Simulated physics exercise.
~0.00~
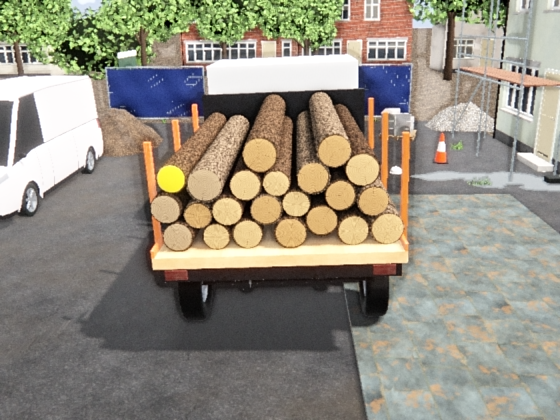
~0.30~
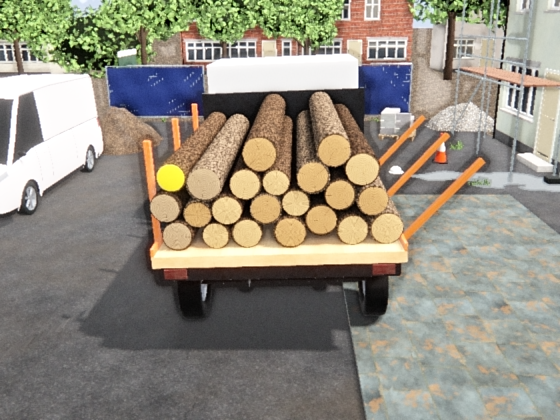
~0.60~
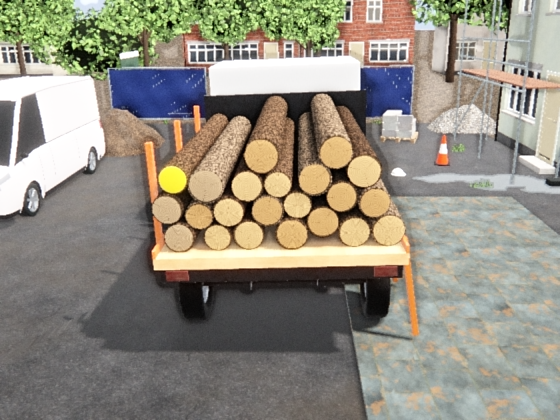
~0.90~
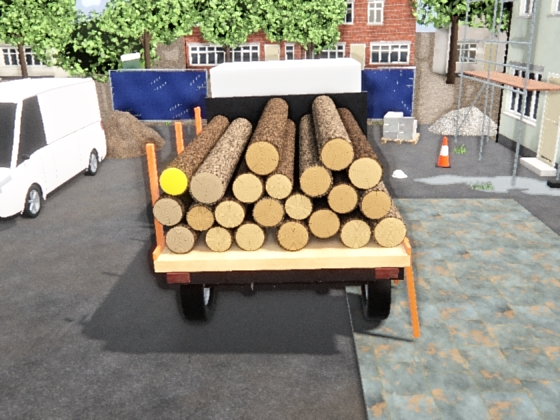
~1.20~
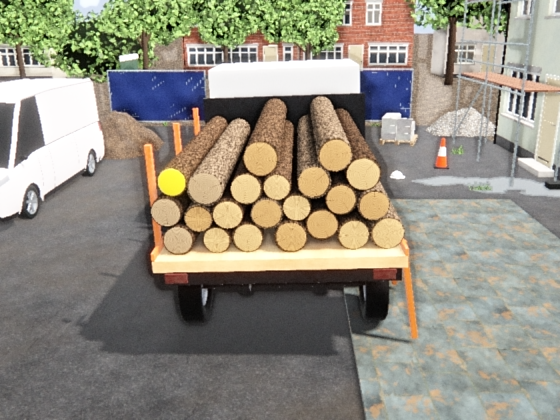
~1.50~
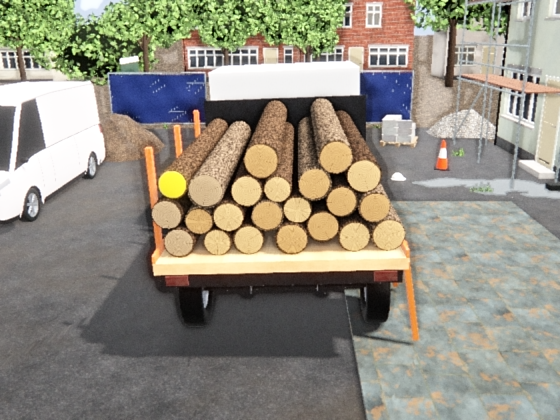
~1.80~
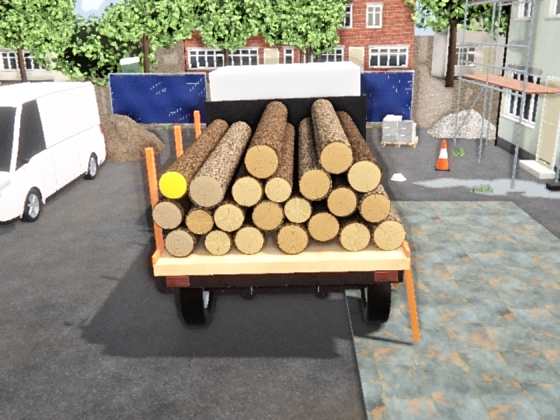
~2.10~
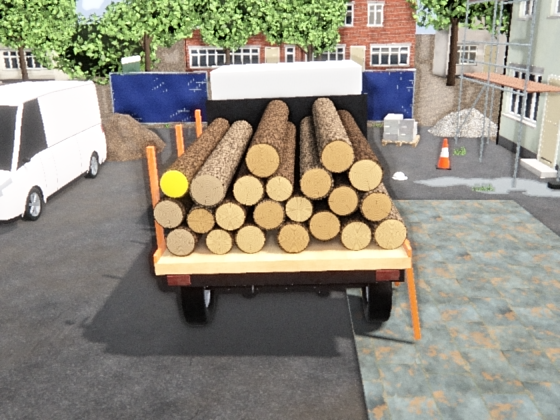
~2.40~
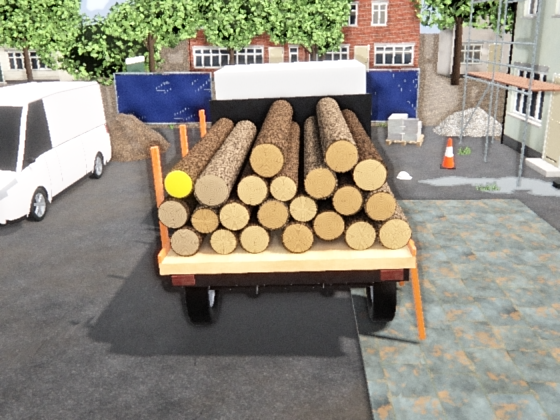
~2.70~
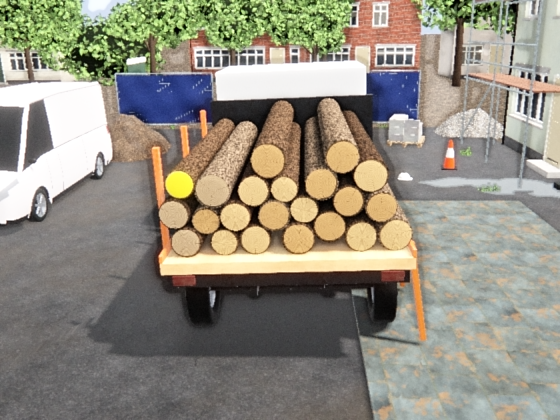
Paved yard with a parked flatbed lorry, right-hand orange posts swinging down while the stacked logs, one yellow-ended, stay on the deck.
